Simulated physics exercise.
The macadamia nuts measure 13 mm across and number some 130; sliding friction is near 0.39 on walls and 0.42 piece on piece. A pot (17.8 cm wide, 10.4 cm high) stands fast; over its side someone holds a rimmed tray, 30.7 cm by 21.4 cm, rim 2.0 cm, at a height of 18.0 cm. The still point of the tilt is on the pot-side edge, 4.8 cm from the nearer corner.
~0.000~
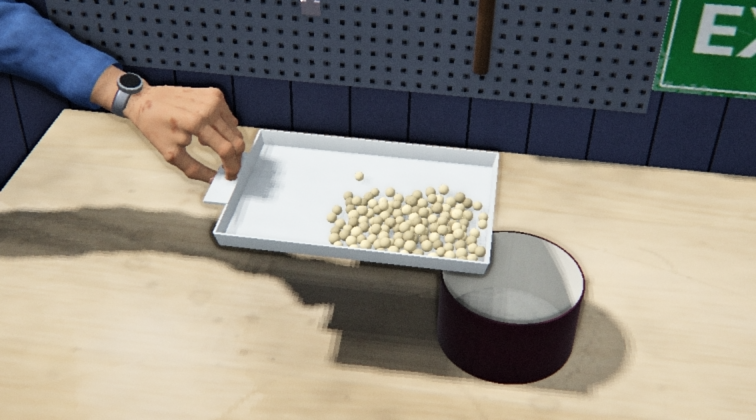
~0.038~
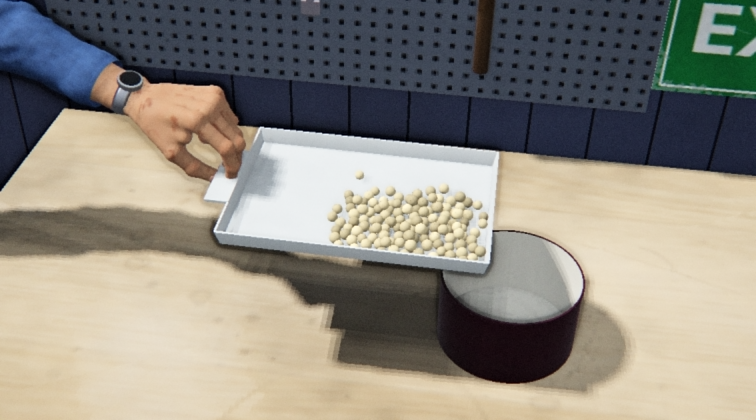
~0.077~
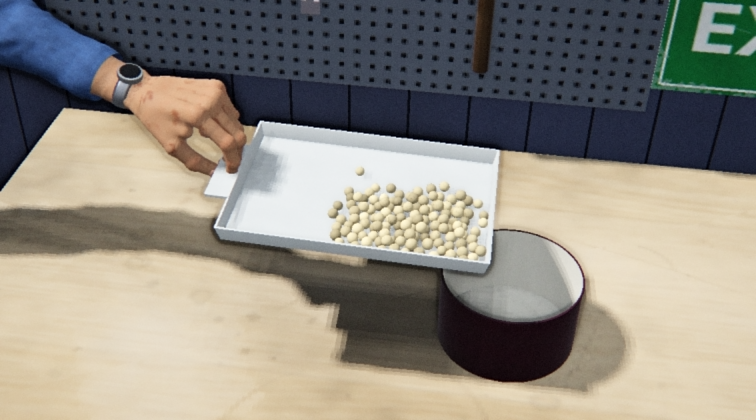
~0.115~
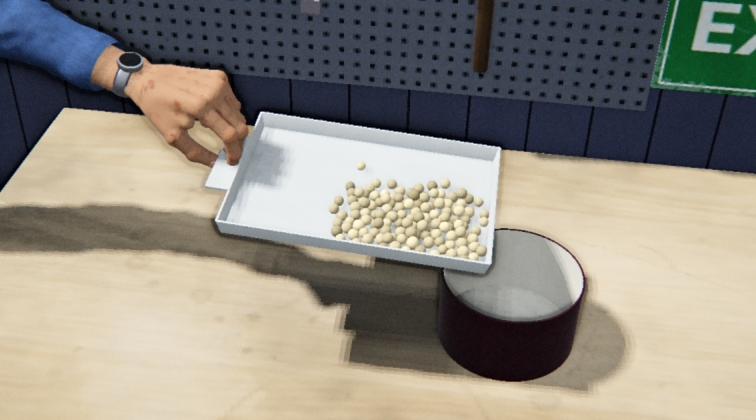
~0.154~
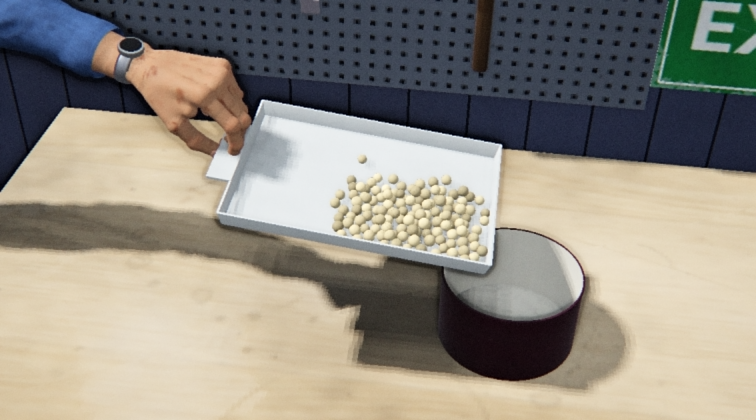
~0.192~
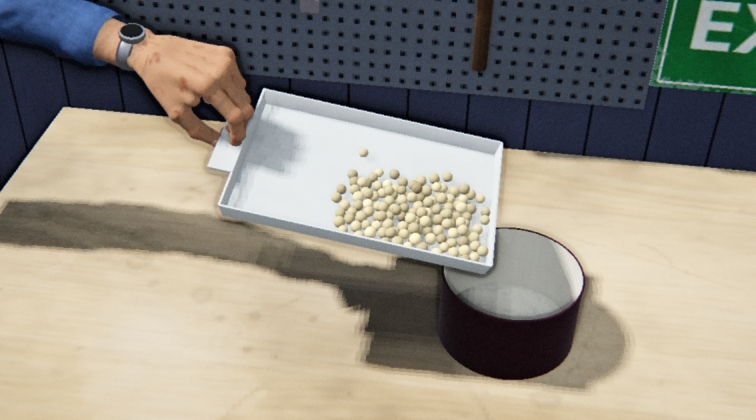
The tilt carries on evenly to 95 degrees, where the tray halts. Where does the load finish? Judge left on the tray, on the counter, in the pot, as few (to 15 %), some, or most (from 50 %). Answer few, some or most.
Left on the tray: Few; on the counter: Most; in the pot: Some.
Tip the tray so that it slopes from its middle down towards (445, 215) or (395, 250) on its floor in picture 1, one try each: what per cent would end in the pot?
About 80 and 5 per cent.
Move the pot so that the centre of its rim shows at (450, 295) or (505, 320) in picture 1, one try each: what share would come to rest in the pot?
About 40 and 100 per cent.
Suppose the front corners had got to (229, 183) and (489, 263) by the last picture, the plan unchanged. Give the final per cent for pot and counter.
Pot 45, counter 55.
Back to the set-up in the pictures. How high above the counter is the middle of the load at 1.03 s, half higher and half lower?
Some 24 cm.
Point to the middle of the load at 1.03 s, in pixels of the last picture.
Around (478, 222).
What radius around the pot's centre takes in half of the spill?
About 20 cm.
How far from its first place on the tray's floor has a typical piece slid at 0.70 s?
About 2 cm.
After 0.70 s, tilt 51 degrees; the tray holds 100 %, the pot 0 %.
After 1.03 s, tilt 77 degrees; the tray holds 85 %, the pot 0 %.
After 1.46 s, tilt 95 degrees; the tray holds 5 %, the pot 30 %.
By 2.6 s all is still; tray 0 %, counter 65 %, pot 35 %.
